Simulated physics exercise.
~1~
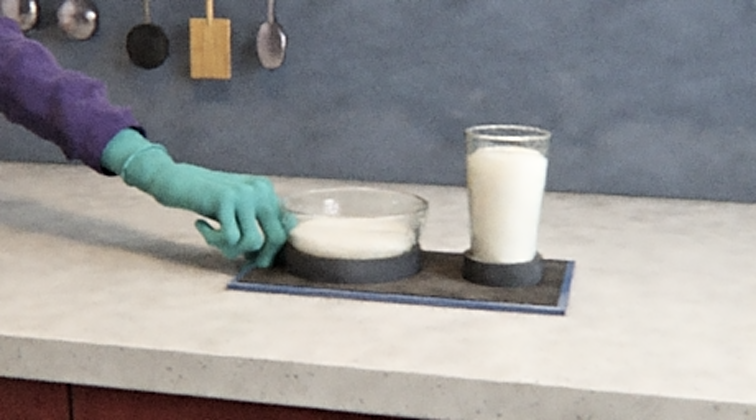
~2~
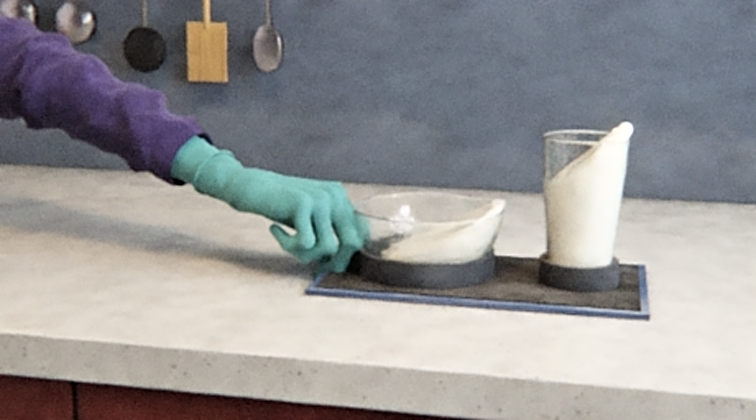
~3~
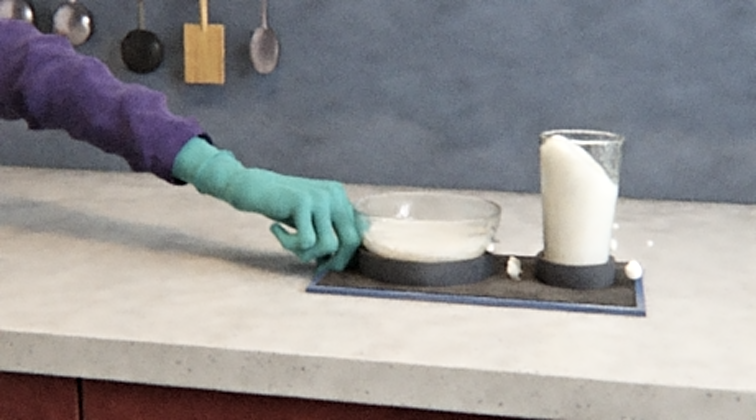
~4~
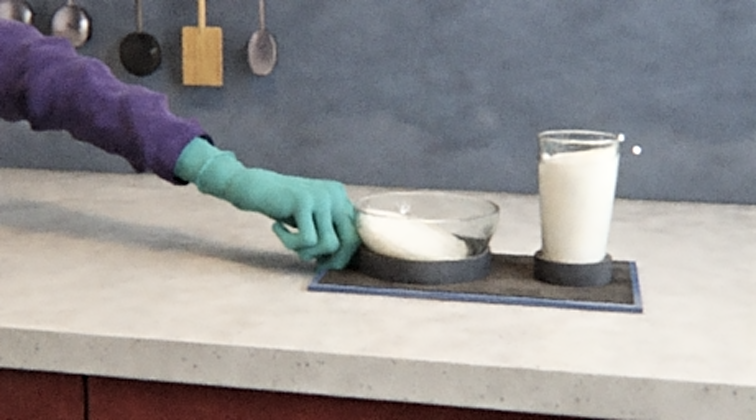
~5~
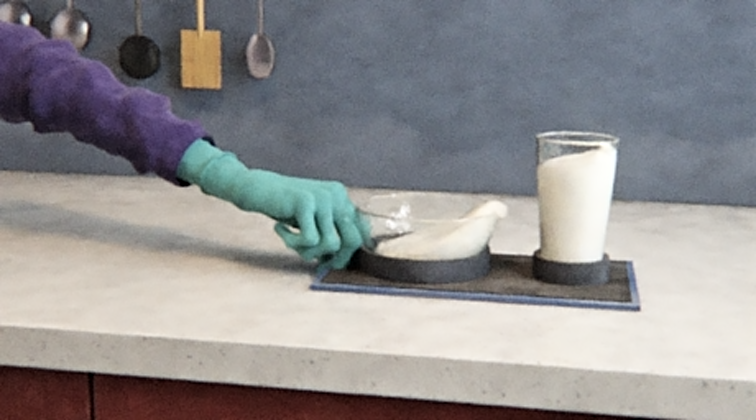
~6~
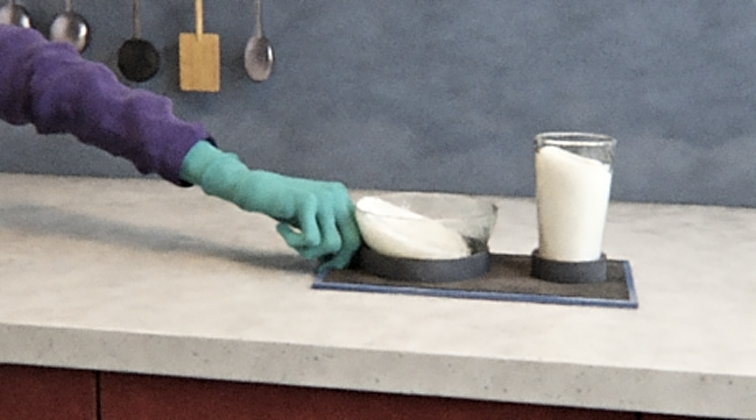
At first, a teal-gloved hand in a purple sleeve holds the left end of a dark, blue-edged tray on a pale counter, with a wide glass bowl and a slim glass of milk held in dark rings. The tray moves right and comes to a stop, and the milk surges up the right side of both vessels, rising above the slim glass's rim. Milk then slops over, with white blobs scattering around the glass. More drops fly beside its rim as the milk in the bowl swings left, then right. Finally, the tray stays still while the milk leans left in both.
